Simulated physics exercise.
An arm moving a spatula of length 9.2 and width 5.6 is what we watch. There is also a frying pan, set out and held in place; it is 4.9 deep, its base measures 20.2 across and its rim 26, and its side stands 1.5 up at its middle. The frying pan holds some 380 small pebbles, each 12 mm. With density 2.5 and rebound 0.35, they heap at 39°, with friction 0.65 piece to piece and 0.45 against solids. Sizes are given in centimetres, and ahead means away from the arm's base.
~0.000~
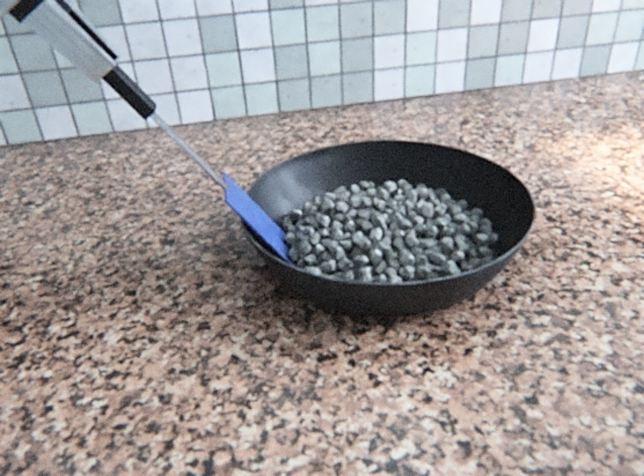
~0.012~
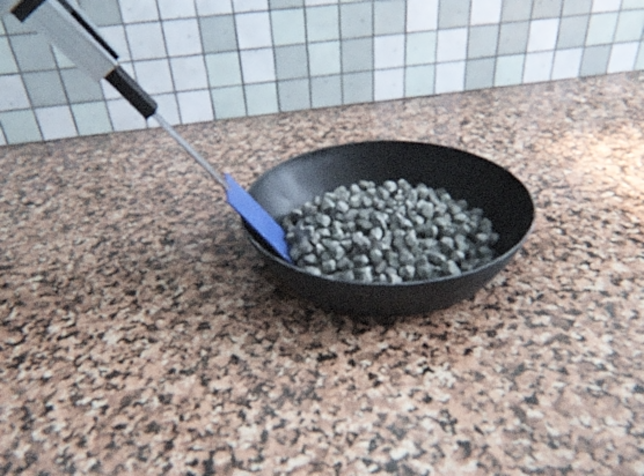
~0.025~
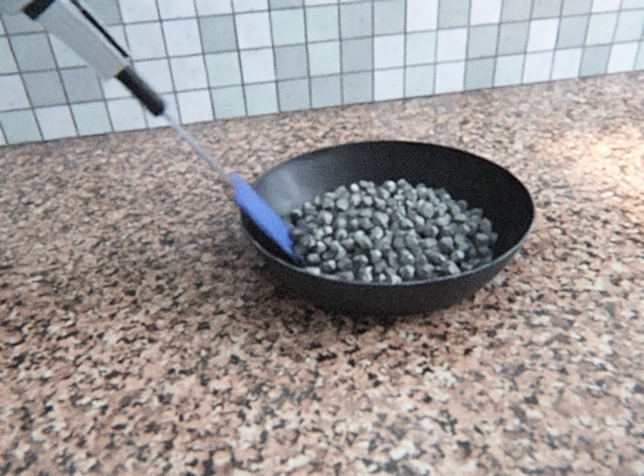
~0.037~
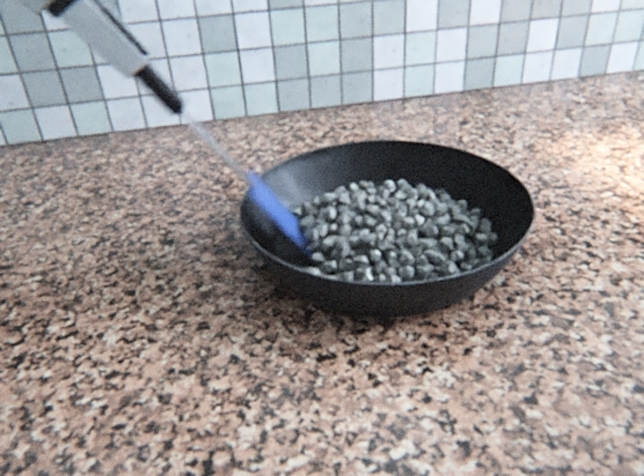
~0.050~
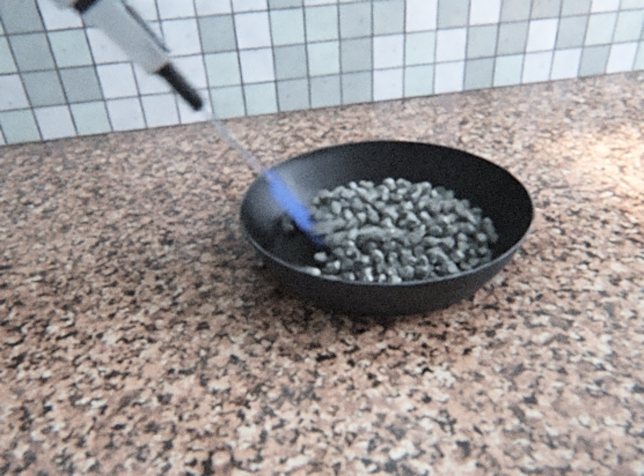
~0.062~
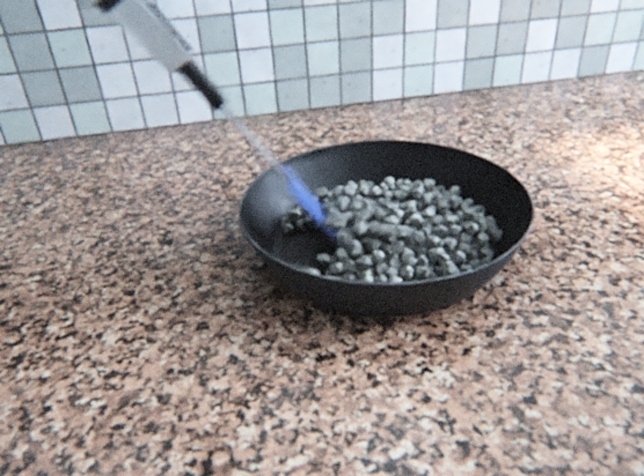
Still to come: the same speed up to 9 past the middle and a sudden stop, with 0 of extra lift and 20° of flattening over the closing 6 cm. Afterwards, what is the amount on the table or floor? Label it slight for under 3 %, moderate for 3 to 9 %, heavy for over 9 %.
Label: Moderate.
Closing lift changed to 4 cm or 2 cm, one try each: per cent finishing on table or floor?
I'd put it near 20 in a hundred, then near 10 in a hundred.
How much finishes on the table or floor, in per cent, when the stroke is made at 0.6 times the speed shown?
Roughly 0 percent ends on the table or floor.
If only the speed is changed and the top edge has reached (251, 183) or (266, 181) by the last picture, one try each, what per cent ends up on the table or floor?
Roughly 0 and 0 percent.
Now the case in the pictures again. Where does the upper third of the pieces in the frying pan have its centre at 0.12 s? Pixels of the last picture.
Centre: Roughly (428, 207) in the last picture.
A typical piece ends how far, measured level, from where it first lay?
Near 3 cm, measured level.
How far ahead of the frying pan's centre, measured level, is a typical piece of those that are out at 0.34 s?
It's close to 16 cm ahead of the centre.
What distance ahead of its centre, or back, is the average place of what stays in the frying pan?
I'd put it at roughly 3.5 cm toward the front.
By 0.09 s, sloping 57°, highest piece 7 above the table; 380 in the frying pan.
By 0.12 s, sloping 52°, highest piece 8 above the table; 380 in the frying pan.
By 0.34 s, sloping 37°, highest piece 7 above the table; 357 in the frying pan, 20 on the table or floor, 3 on the blade or in flight.
By 1.39 s, sloping 37°, highest piece 6 above the table; 357 in the frying pan, 23 on the table or floor.
Final count, 357 in the frying pan, 23 on the table or floor. That is 6 % on the table or floor.
